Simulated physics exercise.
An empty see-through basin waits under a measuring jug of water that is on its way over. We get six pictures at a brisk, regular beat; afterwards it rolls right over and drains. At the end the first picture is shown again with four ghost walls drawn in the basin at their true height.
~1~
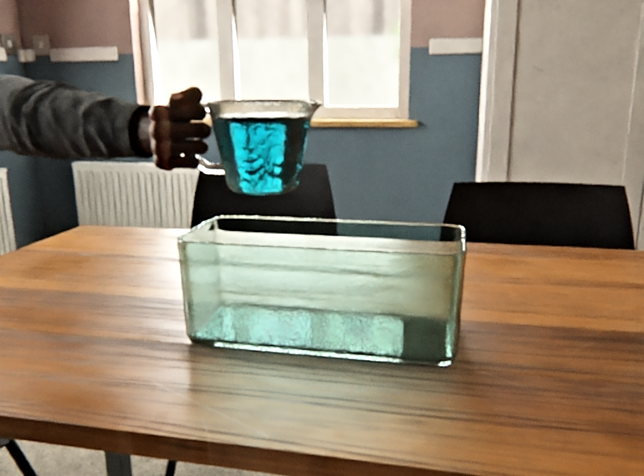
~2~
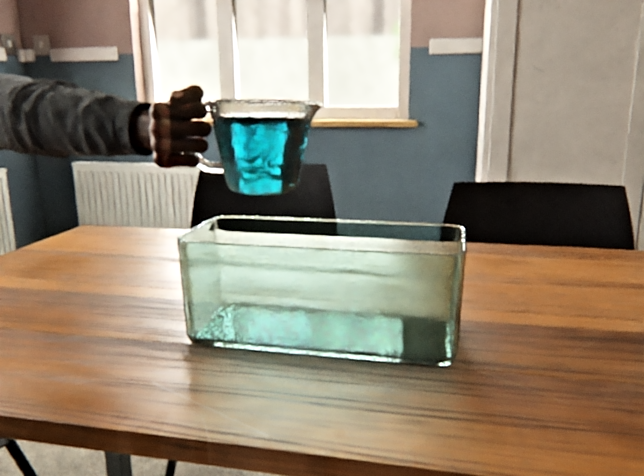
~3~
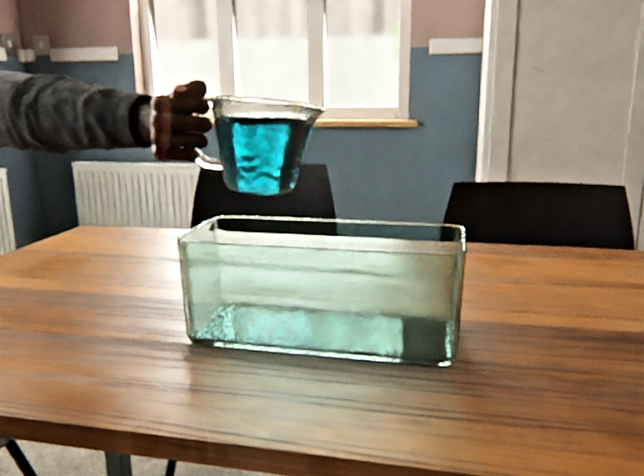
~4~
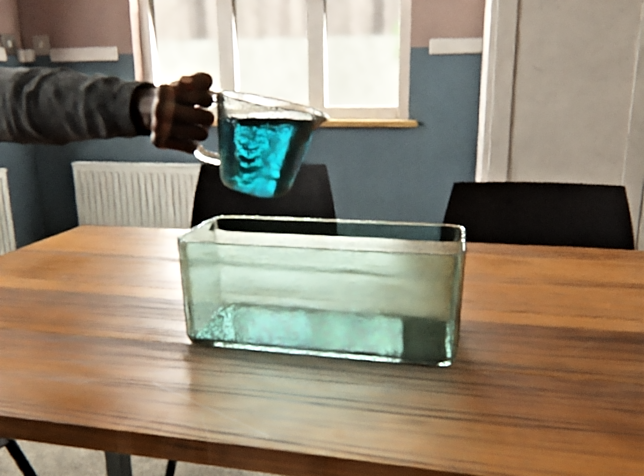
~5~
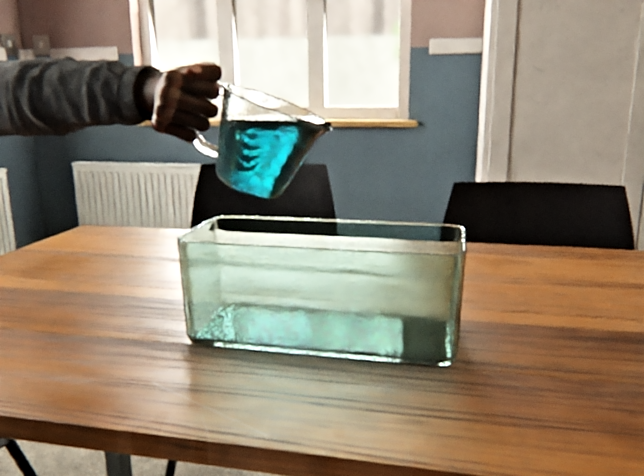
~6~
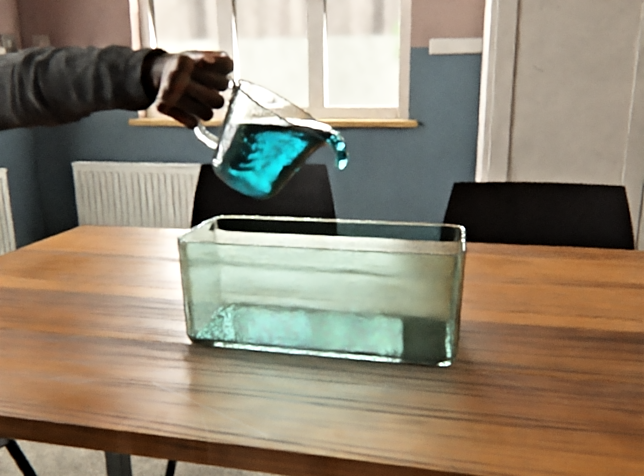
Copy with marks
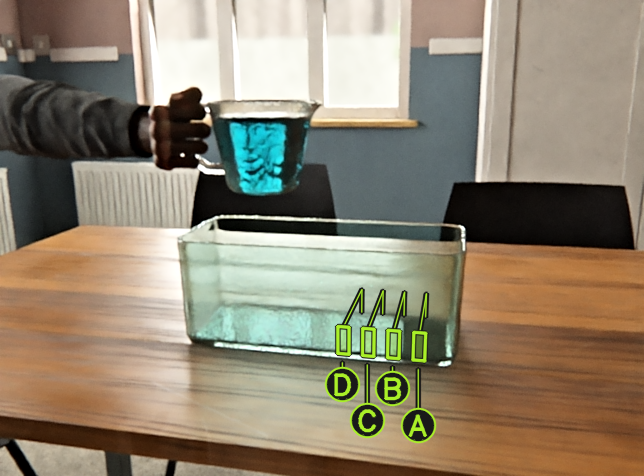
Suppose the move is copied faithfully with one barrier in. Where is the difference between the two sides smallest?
Go for C.
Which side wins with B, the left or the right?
The left one.
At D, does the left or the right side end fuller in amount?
The right side.
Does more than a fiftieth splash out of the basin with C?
No.
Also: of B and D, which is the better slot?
That would be D.
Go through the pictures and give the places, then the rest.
Upright, lip at (320, 103); basin from (189, 339) to (457, 363); nothing has left yet, in the first picture.
Upright, lip at (321, 105); nothing has left yet, in the second picture.
Tipped about 6°, lip at (324, 110); nothing has left yet, in the third picture.
Tipped about 12°, lip at (327, 118); nothing has left yet, in the fourth picture.
Tipped about 21°, lip at (330, 129); nothing has left yet, in the fifth picture.
Tipped about 31°, lip at (332, 142); water is over the lip, down to (341, 165), in the sixth picture.
On the marked copy, A at (418, 369); B at (392, 366); C at (367, 364); D at (342, 362).
For slot A, about 90 % ends left of the wall and 9 % right of it.
For slot B, about 89 % ends left of the wall and 10 % right of it.
For slot C, about 52 % ends left of the wall and 48 % right of it.
For slot D, about 25 % ends left of the wall and 74 % right of it.
